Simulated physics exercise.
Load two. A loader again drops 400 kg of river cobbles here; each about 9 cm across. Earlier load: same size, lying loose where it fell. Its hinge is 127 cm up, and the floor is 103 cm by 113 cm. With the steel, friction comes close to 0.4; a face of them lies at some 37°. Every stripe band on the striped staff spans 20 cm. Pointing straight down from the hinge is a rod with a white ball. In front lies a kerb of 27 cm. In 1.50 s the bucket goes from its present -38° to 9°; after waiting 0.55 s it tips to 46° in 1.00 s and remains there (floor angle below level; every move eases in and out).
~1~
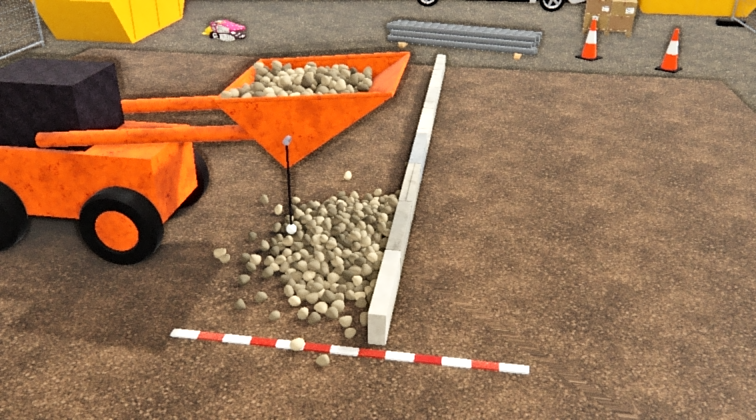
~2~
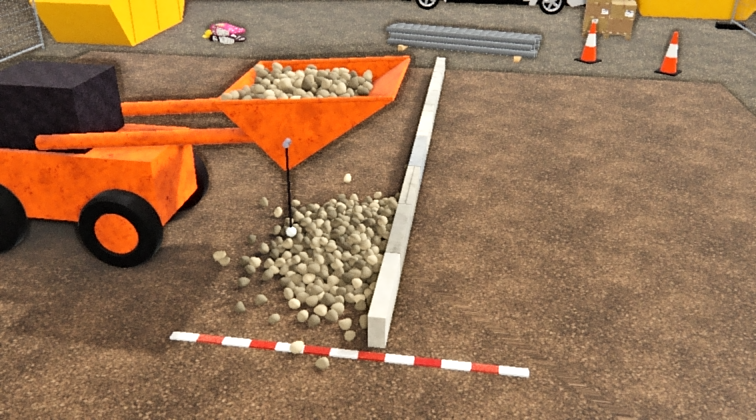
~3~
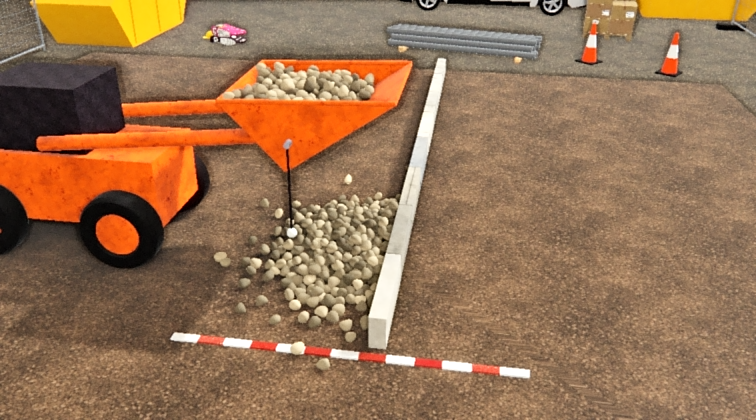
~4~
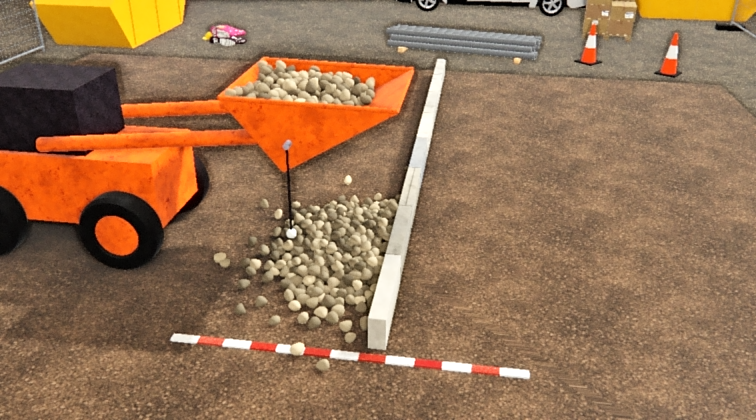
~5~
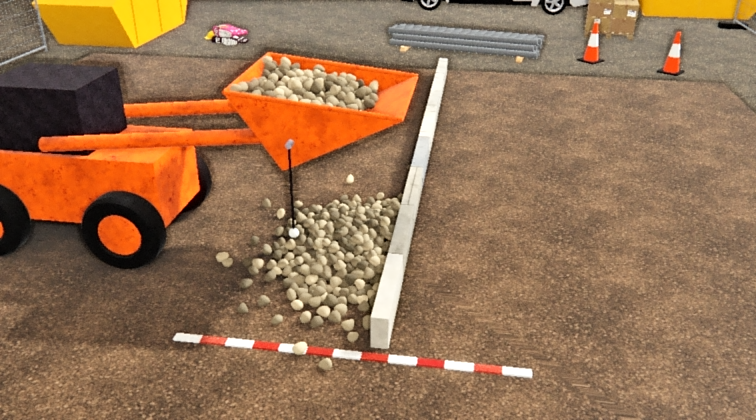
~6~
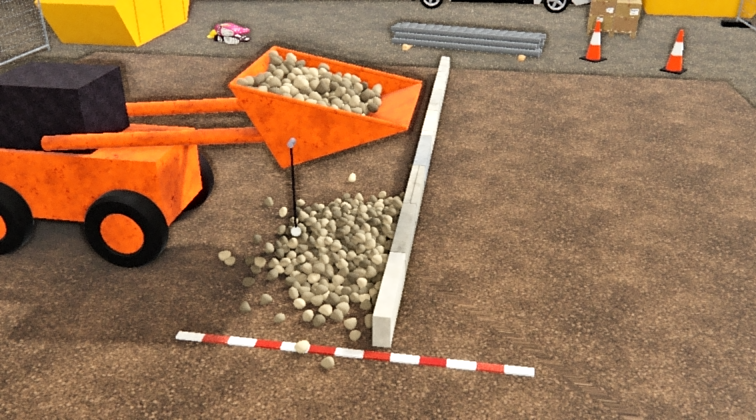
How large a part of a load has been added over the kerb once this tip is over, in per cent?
Around 58 per cent is added.
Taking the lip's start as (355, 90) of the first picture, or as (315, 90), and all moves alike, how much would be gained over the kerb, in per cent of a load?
Roughly 10 and 0 percent, in that order.
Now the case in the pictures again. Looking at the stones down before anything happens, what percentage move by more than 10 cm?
The answer is about 0 per cent.
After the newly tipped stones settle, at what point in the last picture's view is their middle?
Centre at roughly (422, 247).
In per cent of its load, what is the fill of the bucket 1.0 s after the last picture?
Some 100 percent, roughly.
Then, 0.5 s after the last picture the floor is at 1°; in per cent of one load, 100 in the bucket, 100 on this side of the kerb; the foremost stones are at (392, 243).
Then, 1.0 s after the last picture the floor is at 9°; in per cent of one load, 100 in the bucket, 100 on this side of the kerb; the foremost stones are at (399, 153).
Then, 2.9 s after the last picture the floor is at 46°; in per cent of one load, 1 in the bucket, 145 on this side of the kerb, 54 over the kerb; the foremost stones are at (513, 259).
Then, 5.6 s after the last picture the floor is at 46°; in per cent of one load, 0 in the bucket, 142 on this side of the kerb, 58 over the kerb; the foremost stones are at (538, 255). Net gain over the kerb, 58.
